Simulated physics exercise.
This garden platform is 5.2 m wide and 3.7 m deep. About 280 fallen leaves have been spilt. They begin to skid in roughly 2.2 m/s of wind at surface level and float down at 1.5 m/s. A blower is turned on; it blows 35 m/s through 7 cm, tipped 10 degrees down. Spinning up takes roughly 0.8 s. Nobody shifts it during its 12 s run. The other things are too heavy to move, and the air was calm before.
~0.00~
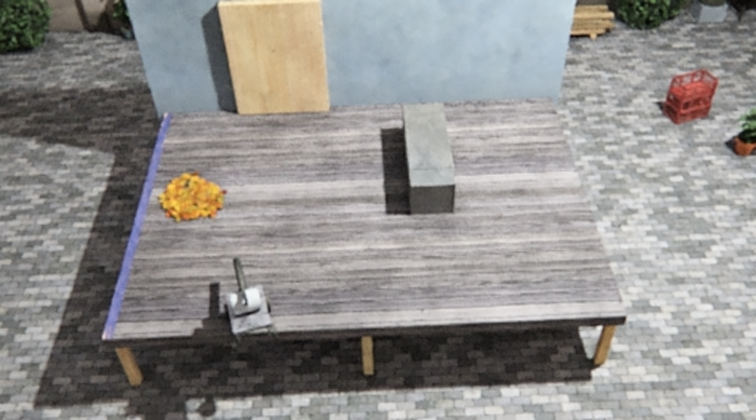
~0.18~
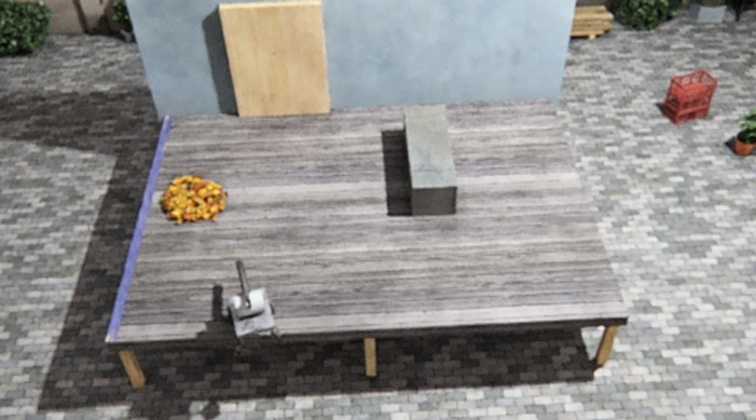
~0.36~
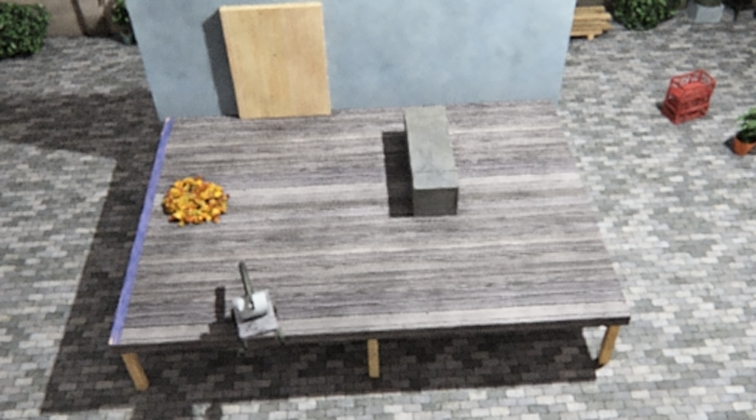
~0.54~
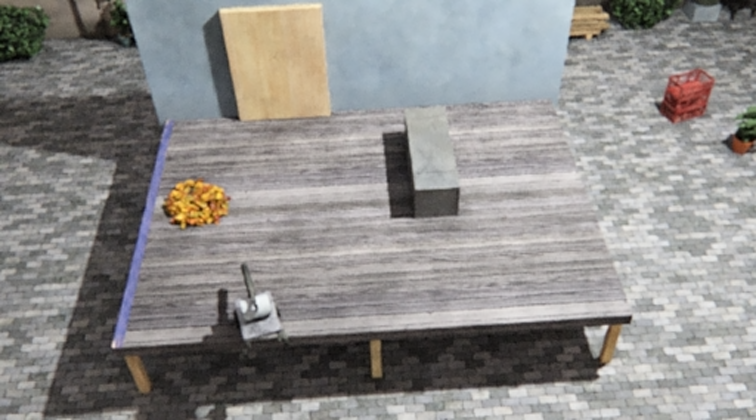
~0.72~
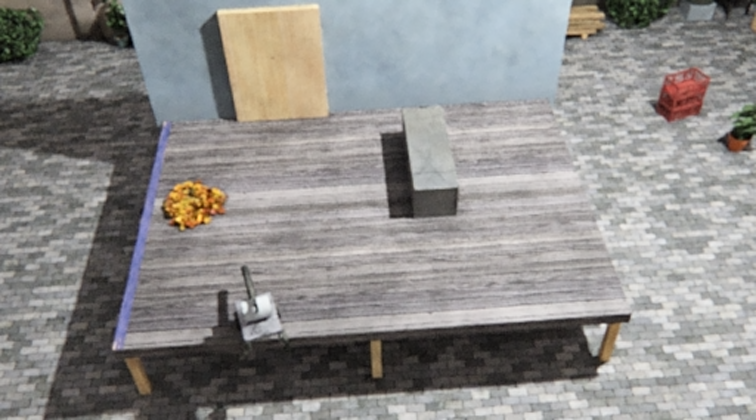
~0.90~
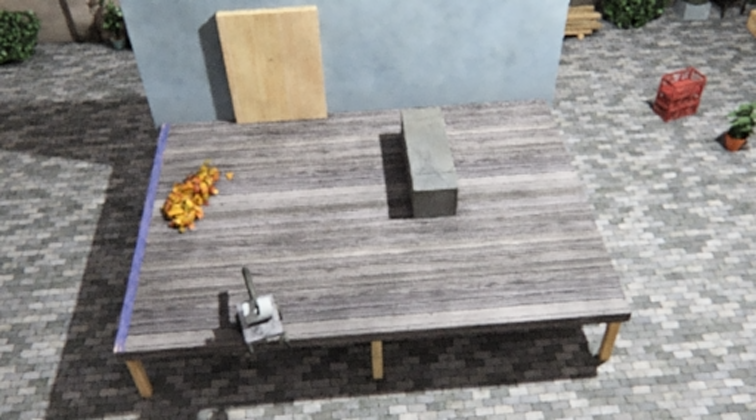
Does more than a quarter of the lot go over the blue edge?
As for a quarter going over the blue edge: Yes.
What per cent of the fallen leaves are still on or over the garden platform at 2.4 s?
Some 20 per cent.
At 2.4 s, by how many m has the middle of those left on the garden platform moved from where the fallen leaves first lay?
About 0.4 m.
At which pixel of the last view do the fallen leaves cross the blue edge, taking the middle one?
Near (154, 163).
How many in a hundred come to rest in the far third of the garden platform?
Near 1 %.
After 2.4 s the count stands so, 78 % are over the blue edge; the middle of those still in play is near (157, 199).
After 3.8 s the count stands so, 88 % are over the blue edge.
After 6.6 s the count stands so, 91 % are over the blue edge.
After 12.0 s, at the end, 94 % are over the blue edge.
